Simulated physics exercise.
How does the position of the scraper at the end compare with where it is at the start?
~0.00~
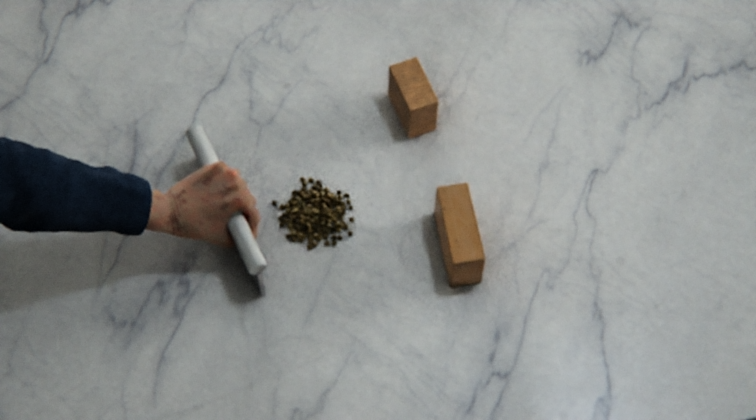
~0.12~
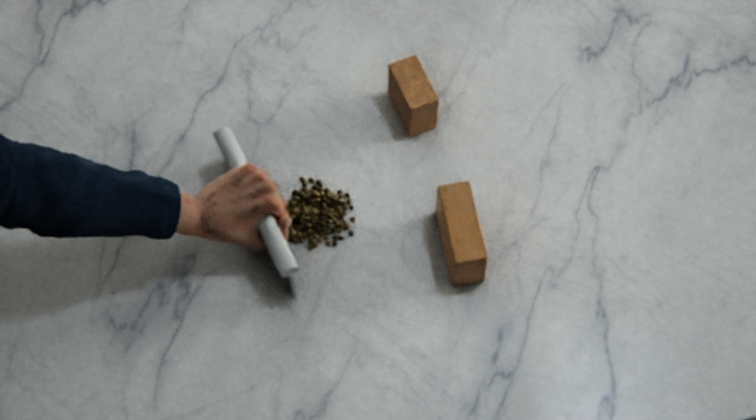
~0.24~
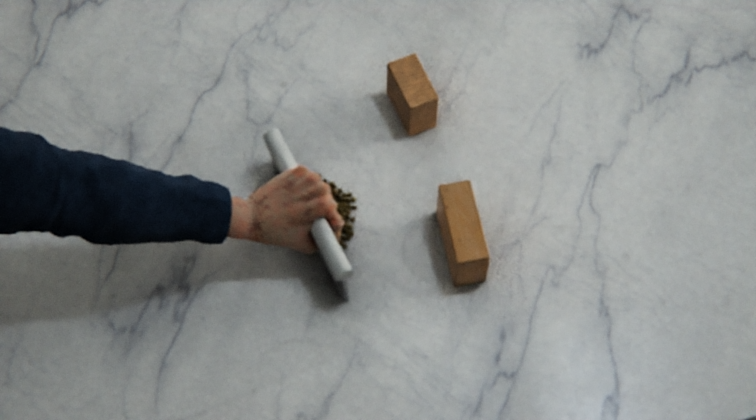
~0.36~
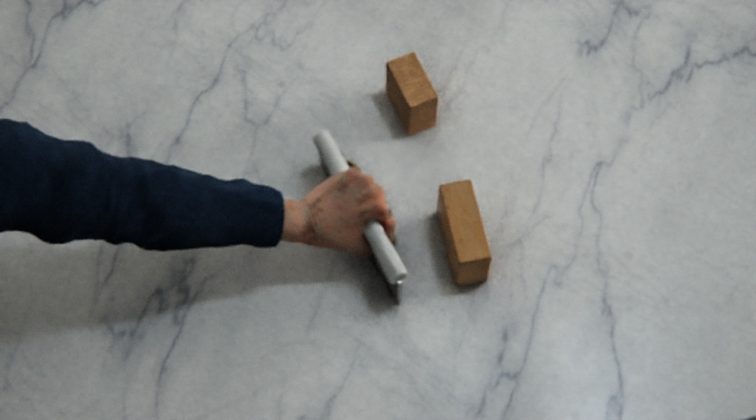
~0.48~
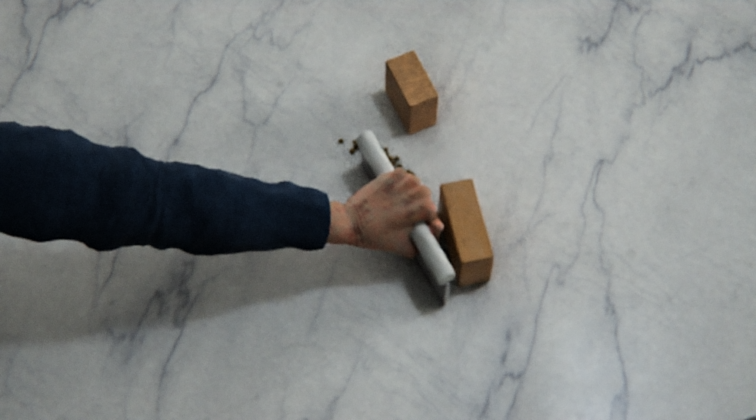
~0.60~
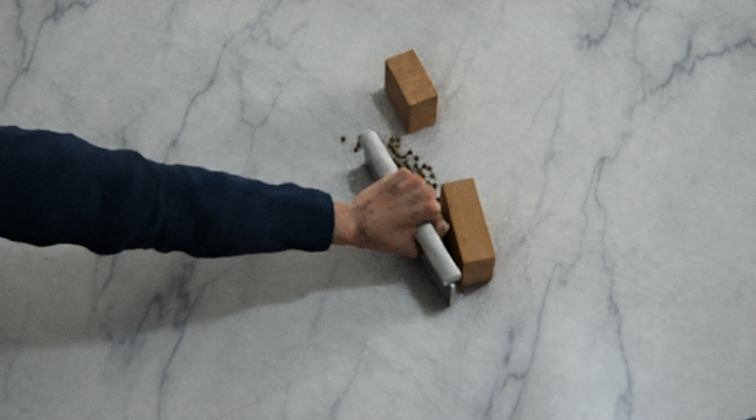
At the start the scraper is on the left side of the pile, well away from the wooden blocks, and by the end it is much farther right, close beside the lower block.
